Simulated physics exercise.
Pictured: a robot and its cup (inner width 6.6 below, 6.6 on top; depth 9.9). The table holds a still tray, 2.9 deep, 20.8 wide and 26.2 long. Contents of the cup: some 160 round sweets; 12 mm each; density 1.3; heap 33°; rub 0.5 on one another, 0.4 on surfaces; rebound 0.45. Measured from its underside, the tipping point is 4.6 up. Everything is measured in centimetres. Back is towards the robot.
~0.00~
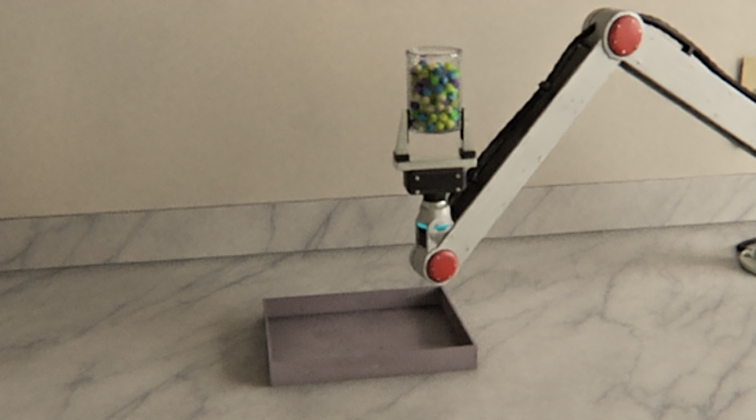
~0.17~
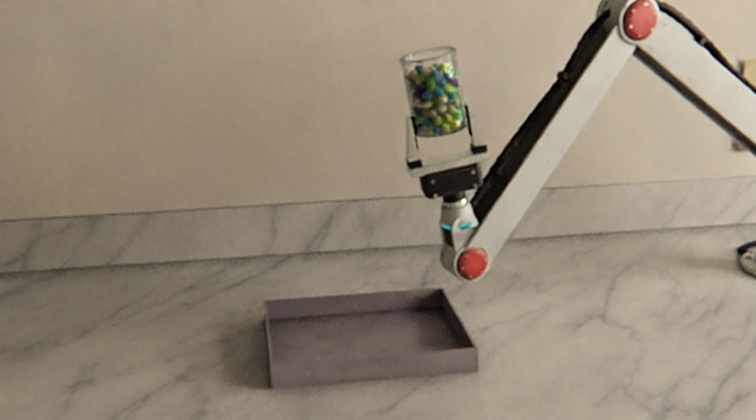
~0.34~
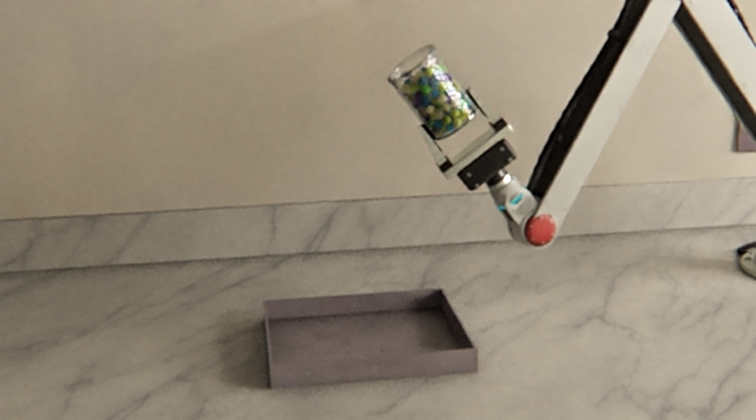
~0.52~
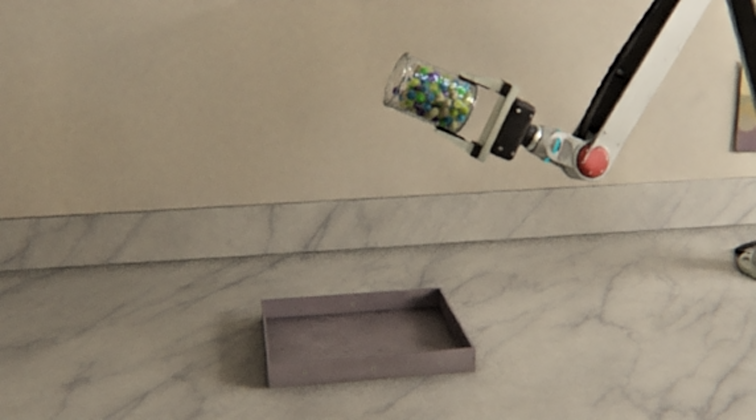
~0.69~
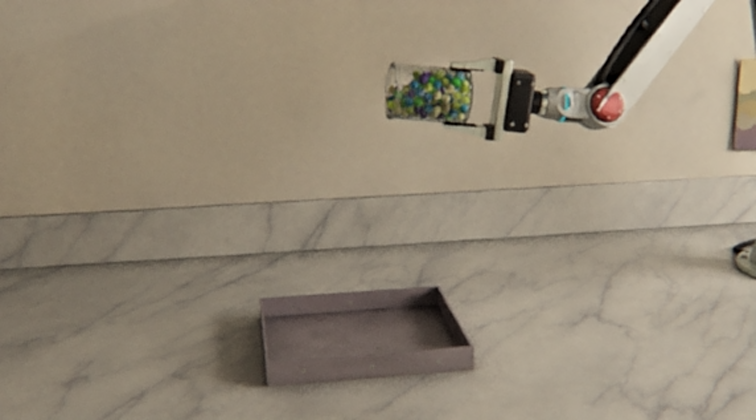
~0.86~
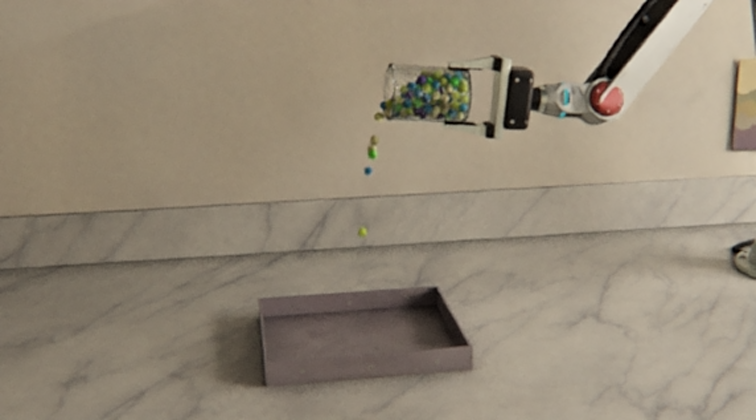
Robot arm tilting a clear cup of colourful sweets leftward onto its side, a few dropping out above a grey tray.
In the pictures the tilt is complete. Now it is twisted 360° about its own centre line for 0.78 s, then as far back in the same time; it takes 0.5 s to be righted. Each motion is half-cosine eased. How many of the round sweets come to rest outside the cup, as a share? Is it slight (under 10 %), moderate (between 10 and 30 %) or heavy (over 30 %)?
It is heavy, over 30 %.
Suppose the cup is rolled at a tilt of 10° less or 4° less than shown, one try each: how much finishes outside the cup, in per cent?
Around 15 percent on the first try, 35 percent on the second.
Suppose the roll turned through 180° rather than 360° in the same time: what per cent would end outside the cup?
30 %.
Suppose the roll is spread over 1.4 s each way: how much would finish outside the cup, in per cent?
Expected share: Some 55 %.
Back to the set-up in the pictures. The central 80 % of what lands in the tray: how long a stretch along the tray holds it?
The stretch runs close to 18 cm along the tray.
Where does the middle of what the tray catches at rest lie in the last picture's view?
In the last view, around (315, 338).
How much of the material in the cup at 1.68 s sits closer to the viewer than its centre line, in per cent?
Front-half share of contents: Approx. 60 per cent.
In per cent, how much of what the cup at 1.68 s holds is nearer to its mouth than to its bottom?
40 %, about.
After 1.68 s, tipped 85°, highest piece 37 above the table; 128 in the cup, 34 in the tray, 3 in flight or on a rim.
After 2.51 s, tipped 79°, highest piece 36 above the table; 101 in the cup, 56 in the tray, 1 on the table or floor, 7 in flight or on a rim.
After 3.12 s, upright, highest piece 38 above the table; 99 in the cup, 64 in the tray, 2 on the table or floor.
After 3.82 s, upright, highest piece 38 above the table; 99 in the cup, 64 in the tray, 2 on the table or floor.
At rest, 99 in the cup, 64 in the tray, 2 on the table or floor. That is 40 % outside the cup.
